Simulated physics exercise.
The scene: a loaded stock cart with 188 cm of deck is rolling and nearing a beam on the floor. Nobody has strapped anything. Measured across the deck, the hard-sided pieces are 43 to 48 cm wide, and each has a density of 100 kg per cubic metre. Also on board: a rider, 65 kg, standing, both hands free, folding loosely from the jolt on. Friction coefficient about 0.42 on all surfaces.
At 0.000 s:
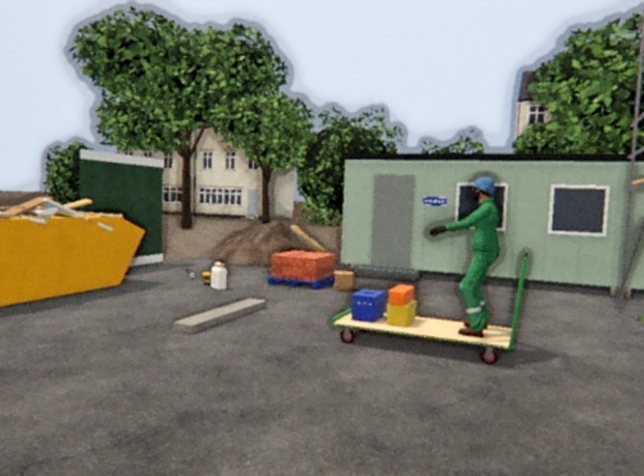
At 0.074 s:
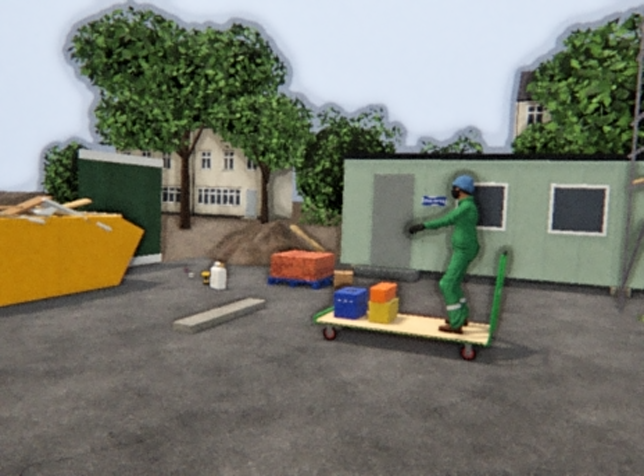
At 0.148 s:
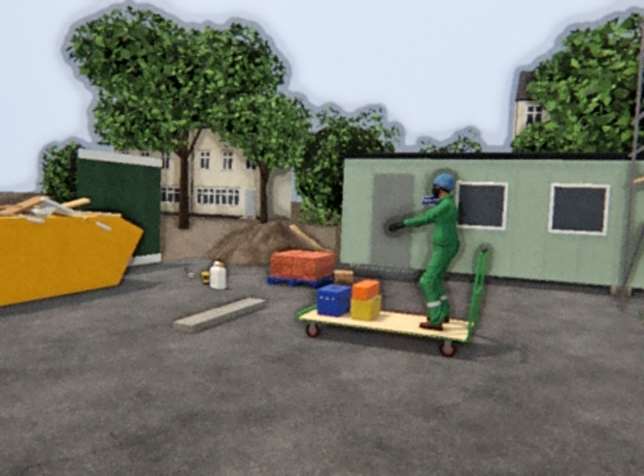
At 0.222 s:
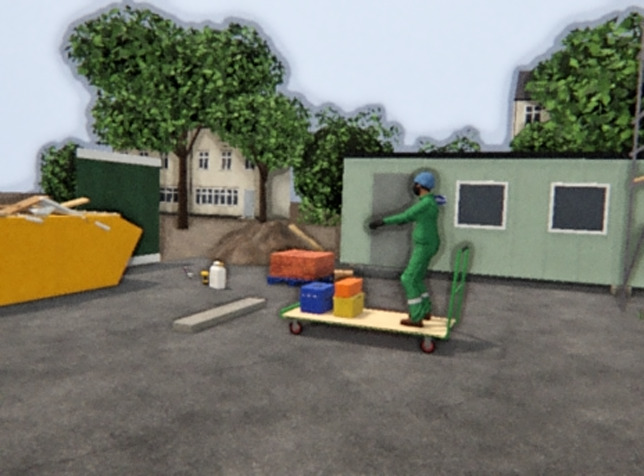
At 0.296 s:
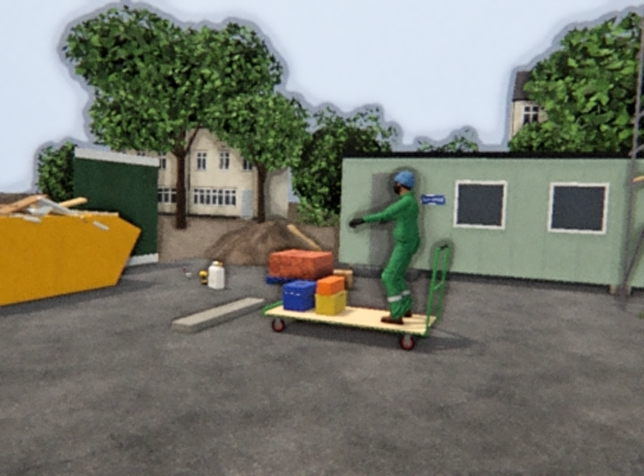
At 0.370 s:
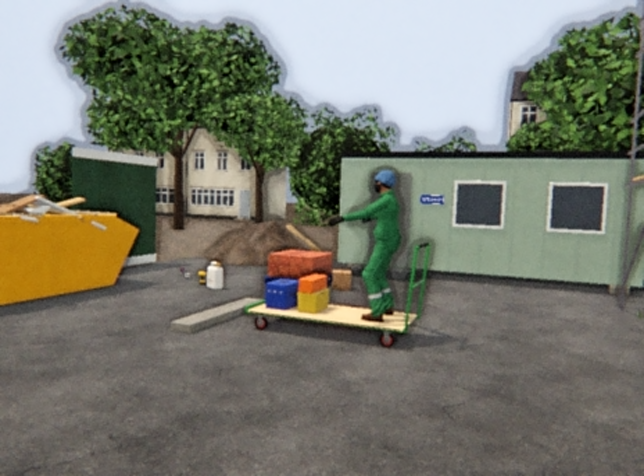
The clip shows a worker in green overalls and a blue helmet standing on a flat cart with blue, orange and yellow containers, arms held out forward, as it rolls steadily left across a yard, nearing a low beam.
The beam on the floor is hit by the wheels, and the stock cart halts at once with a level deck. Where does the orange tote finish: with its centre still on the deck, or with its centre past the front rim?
The orange tote finishes past the front rim.
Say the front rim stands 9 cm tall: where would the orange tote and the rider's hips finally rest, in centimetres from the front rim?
Rest positions from the front rim: Orange 30 cm behind; hips 50 cm behind.
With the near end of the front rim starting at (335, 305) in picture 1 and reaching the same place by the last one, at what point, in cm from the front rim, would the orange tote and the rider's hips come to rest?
Rest points: Orange at 30 cm behind, hips at 60 cm behind.
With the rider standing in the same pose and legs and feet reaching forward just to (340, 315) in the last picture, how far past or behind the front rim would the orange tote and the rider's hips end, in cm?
You'd find the orange one 40 cm past and the hips 100 cm past the front rim.
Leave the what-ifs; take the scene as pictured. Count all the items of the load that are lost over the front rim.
A total of 2.
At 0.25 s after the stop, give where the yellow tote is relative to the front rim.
Behind the rim by about 45 cm.
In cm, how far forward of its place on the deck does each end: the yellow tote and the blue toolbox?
Ahead by: Yellow 65, blue 80 (cm).
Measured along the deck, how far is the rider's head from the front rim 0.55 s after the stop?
About 30 cm past the front rim.
Impact comes at 0.54 s.
After 0.79 s the orange tote is 21 cm behind the rim, tilted 40°, near (241, 269) in the last picture's view.
After 1.09 s the orange tote is 27 cm past the rim, tilted 125°, near (210, 269) in the last picture's view.
After 1.54 s the orange tote is 101 cm past the rim, tilted 180°, near (163, 304) in the last picture's view.
When all is still (4.1 s), past the rim, orange tote, blue toolbox and the rider's hips; behind it, yellow tote.
